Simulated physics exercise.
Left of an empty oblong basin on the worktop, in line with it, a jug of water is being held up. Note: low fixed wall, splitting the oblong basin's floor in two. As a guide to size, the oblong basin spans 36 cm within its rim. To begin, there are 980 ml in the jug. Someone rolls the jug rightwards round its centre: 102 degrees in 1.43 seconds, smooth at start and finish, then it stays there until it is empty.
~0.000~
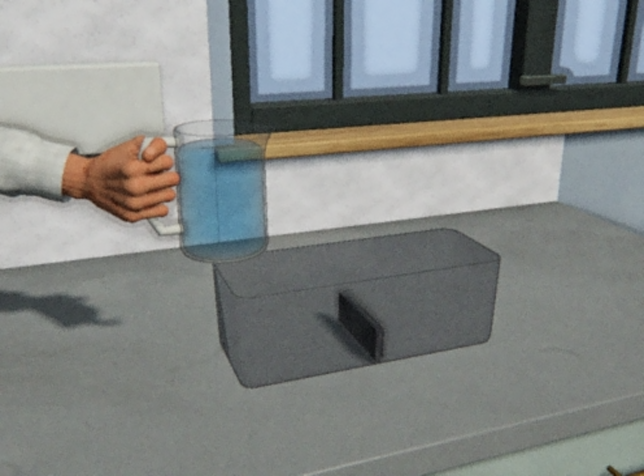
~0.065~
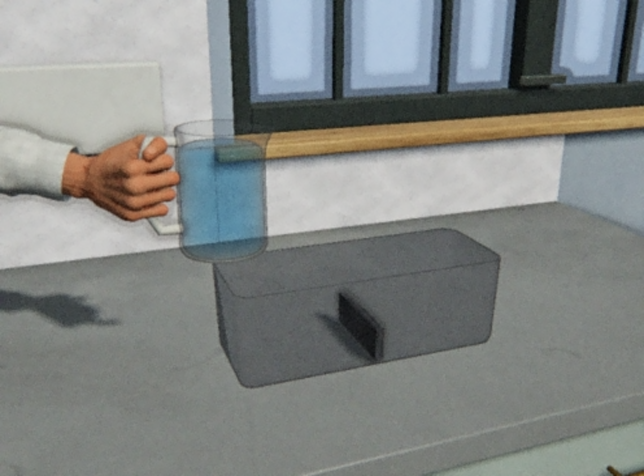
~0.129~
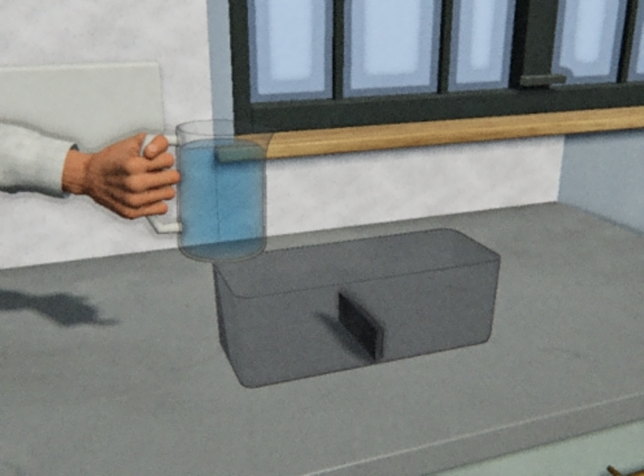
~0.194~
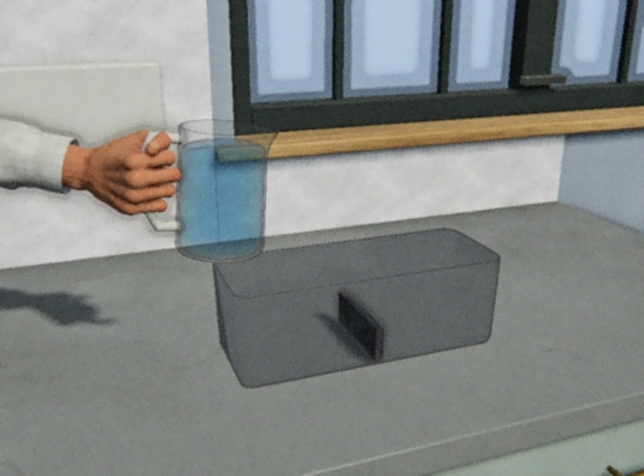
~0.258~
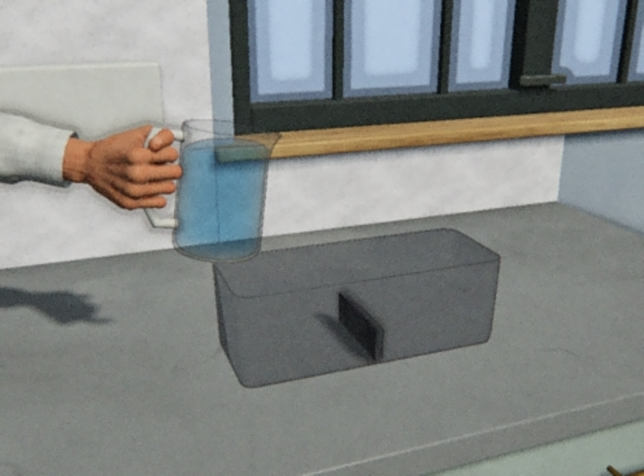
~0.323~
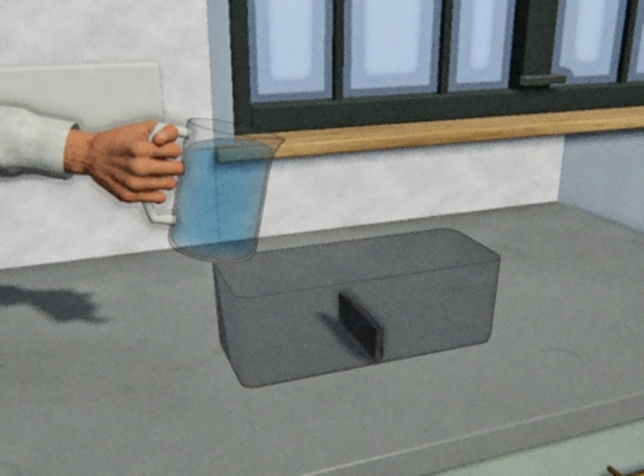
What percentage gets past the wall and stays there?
About 14 per cent.
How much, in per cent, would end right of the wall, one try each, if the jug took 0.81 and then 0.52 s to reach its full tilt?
Respectively about 15 and 15 percent.
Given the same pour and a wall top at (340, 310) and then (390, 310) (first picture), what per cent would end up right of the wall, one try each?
50 in a hundred, followed by 10 in a hundred.
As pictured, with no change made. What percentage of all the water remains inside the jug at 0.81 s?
Roughly 88 per cent.
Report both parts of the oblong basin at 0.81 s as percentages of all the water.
Lab note: Left near 3 %, right near 0.
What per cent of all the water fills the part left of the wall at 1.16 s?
Roughly 34 percent.
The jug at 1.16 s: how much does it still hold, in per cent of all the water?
What remains is about 46 percent of it all.
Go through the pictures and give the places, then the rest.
The first picture shows tilt 0°; pouring edge (274, 126); surface from (177, 150) to (261, 143); the oblong basin's rim runs from (223, 280) to (477, 244); the wall's top is at (360, 310).
The second picture shows tilt 1°; pouring edge (274, 126); surface from (177, 149) to (261, 143).
The third picture shows tilt 2°; pouring edge (276, 128); surface from (179, 149) to (262, 143).
The fourth picture shows tilt 5°; pouring edge (278, 130); surface from (180, 149) to (264, 144).
The fifth picture shows tilt 8°; pouring edge (281, 133); surface from (182, 151) to (266, 144).
The sixth picture shows tilt 12°; pouring edge (285, 138); surface from (183, 156) to (271, 144).
Then, 0.81 s in, the tilt is 61° and 89 per cent is still to pour, 3 is left of the wall and 0 right of it.
Then, 1.16 s in, the tilt is 93° and 46 per cent is still to pour, 35 is left of the wall and 5 right of it.
Then, 1.53 s in, the tilt is 102° and 9 per cent is still to pour, 80 is left of the wall and 6 right of it.
Then, 1.93 s in, the tilt is 102° and 1 per cent is still to pour, 84 is left of the wall and 13 right of it.
Finally, 84 per cent lies left of the wall, 14 right of it and 2 outside.
